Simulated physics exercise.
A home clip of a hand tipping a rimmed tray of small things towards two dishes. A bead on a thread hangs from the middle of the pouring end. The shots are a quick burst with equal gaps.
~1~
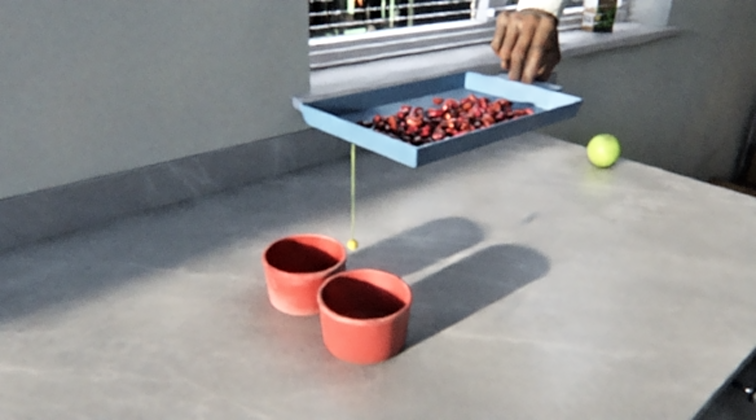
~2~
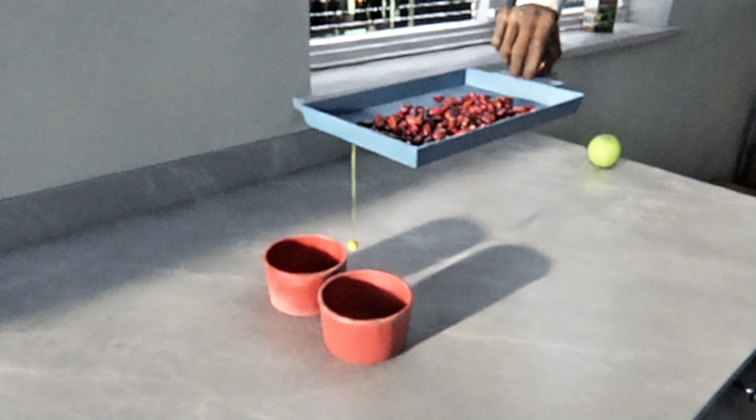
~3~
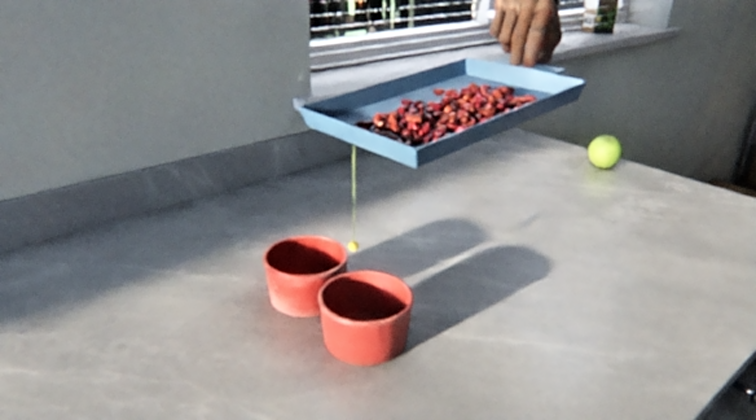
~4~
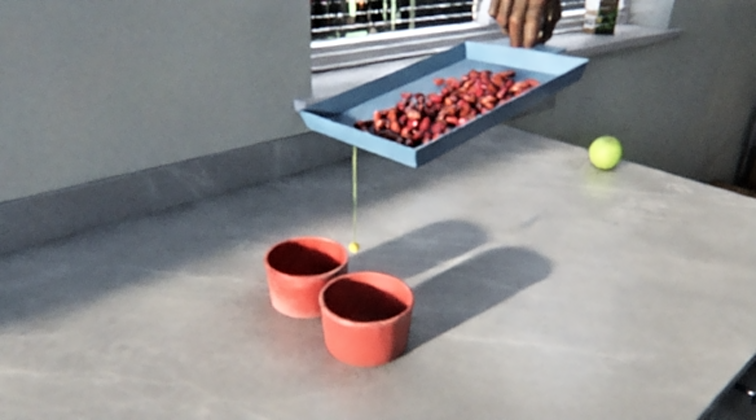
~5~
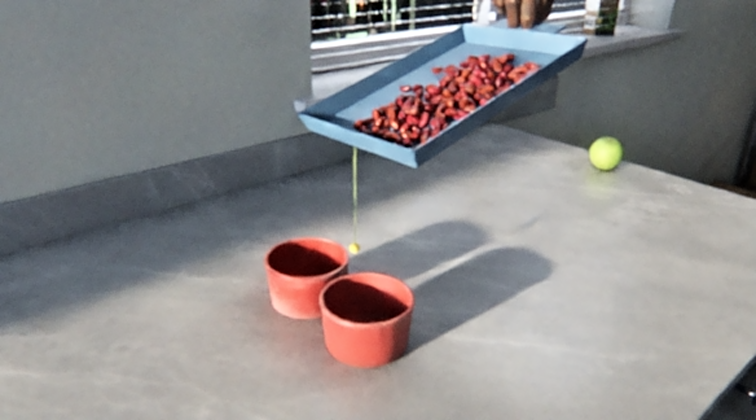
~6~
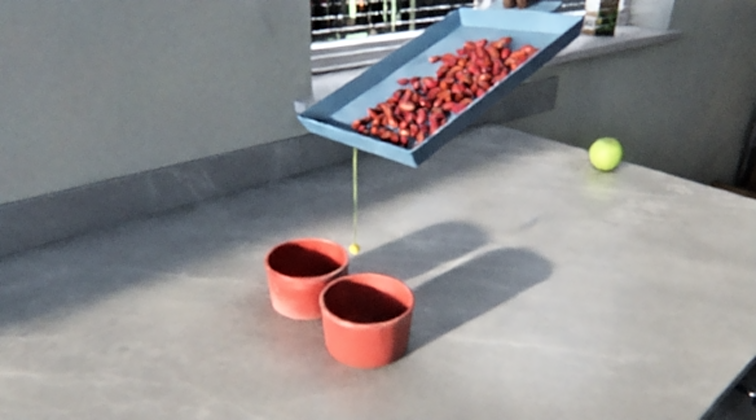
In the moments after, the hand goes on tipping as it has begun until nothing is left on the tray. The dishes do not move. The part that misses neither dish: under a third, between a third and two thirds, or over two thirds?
The two hold from one third to two thirds of the load.
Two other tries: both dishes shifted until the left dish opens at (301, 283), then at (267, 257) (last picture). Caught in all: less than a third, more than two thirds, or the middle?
The first try: In the middle band. The second: Over two thirds.
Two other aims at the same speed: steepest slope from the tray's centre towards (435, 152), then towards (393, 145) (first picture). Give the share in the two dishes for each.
The first gives 50 %, the second 70 %.
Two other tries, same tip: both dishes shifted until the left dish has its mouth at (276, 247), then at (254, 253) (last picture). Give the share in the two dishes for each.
Roughly 80 per cent, and 60 per cent.
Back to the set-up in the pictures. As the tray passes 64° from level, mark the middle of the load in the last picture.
At about (356, 108).
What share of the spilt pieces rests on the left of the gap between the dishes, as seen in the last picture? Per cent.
Close to 90 per cent.
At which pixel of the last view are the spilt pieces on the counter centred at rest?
Roughly at (238, 334).
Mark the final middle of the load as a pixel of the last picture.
Around (297, 301).
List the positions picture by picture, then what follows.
Corners of the pouring end at (307, 104) and (416, 145), level; middle of the load at (450, 119), kidney beans; left dish at (272, 284); right dish at (330, 329); bead on its thread at (353, 244), in the first picture.
Corners of the pouring end at (307, 105) and (417, 145), level; middle of the load at (450, 118), in the second picture.
Corners of the pouring end at (306, 107) and (416, 146), tipped barely, lowest at the left corner; middle of the load at (450, 112), in the third picture.
Corners of the pouring end at (306, 110) and (415, 146), tipped a little, lowest at the left corner; middle of the load at (450, 104), in the fourth picture.
Corners of the pouring end at (305, 112) and (413, 147), tipped clearly, lowest at the left corner; middle of the load at (449, 95), in the fifth picture.
Corners of the pouring end at (303, 115) and (411, 147), tipped clearly, lowest at the left corner; middle of the load at (446, 87); left dish at (274, 288); right dish at (332, 333), in the sixth picture.
Soon, tray tipped steeply; nearly all on the tray; a stray few in the air.
A while on, tray tipped past a quarter turn; about a quarter on the tray; a stray few in the right dish; about a quarter in the left dish; about a quarter outside both; about a quarter in the air.
Towards the end, tray tipped past a quarter turn; a small part in the right dish; about half in the left dish; about half outside both.
Finally, tray tipped past a quarter turn; a small part in the right dish; about half in the left dish; about half outside both.
